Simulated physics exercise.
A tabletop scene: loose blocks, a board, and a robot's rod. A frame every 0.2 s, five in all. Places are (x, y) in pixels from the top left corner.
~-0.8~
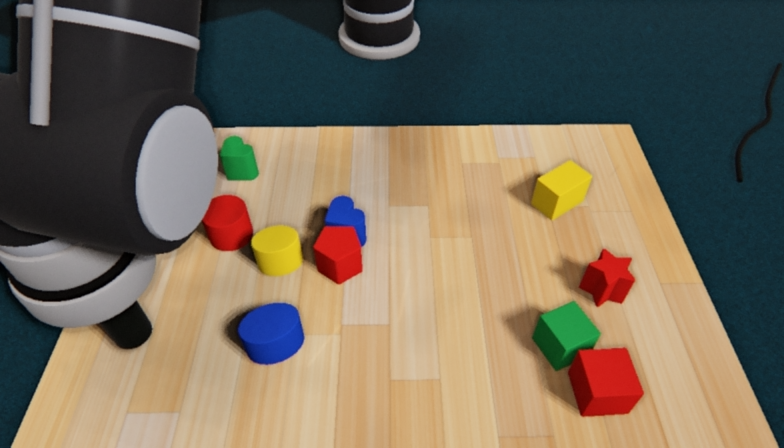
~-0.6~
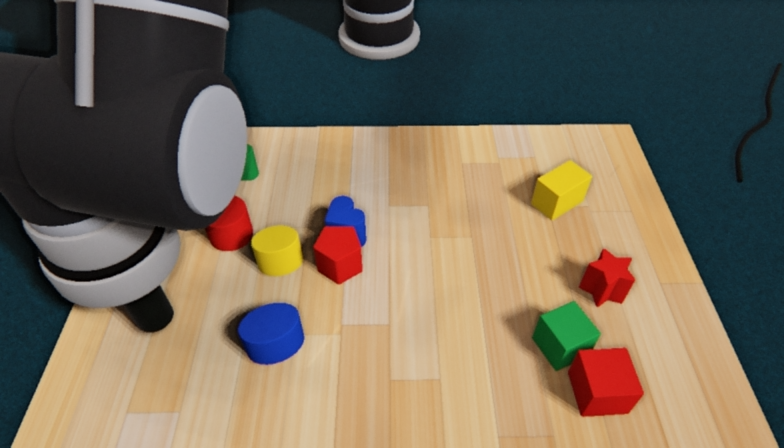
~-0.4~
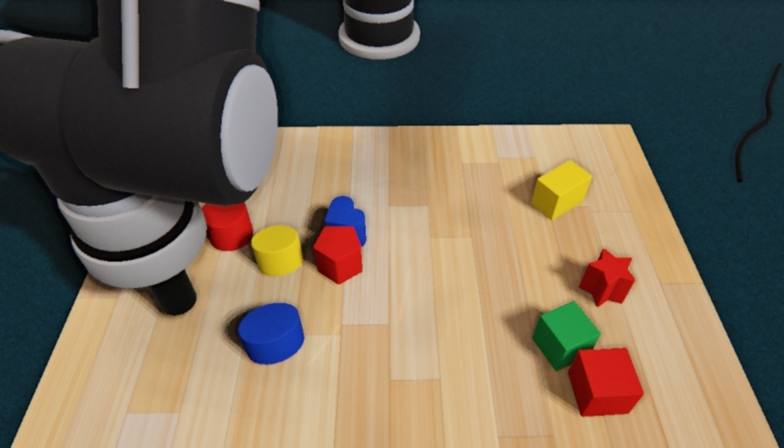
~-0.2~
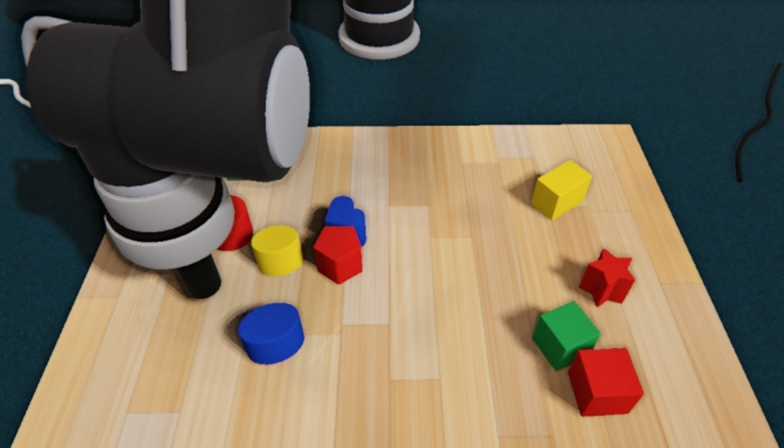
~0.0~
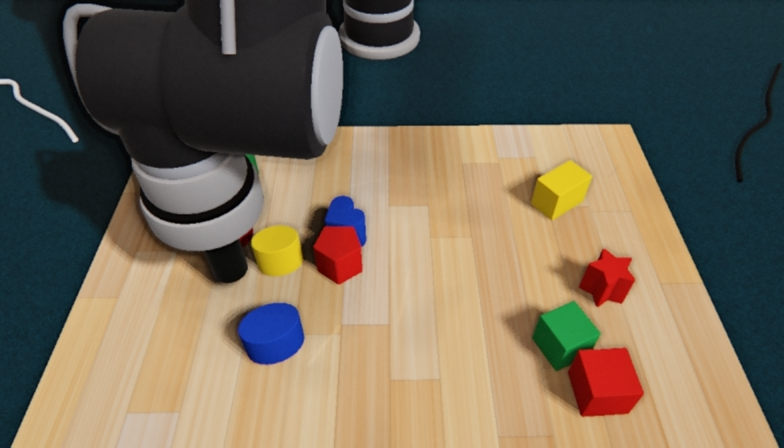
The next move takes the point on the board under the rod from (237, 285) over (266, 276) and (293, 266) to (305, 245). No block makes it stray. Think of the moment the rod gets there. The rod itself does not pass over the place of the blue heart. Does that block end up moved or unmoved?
It's moved.
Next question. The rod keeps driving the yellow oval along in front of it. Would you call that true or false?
True
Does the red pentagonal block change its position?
It seems not.
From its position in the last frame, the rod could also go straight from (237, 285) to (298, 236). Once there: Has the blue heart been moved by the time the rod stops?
That would be a yes.
What follows on the original path. Halfway along, rod at (276, 256); yellow oval at (304, 225).
At the end, rod at (302, 230); yellow oval at (326, 200); red pentagonal block still; blue heart at (361, 206).
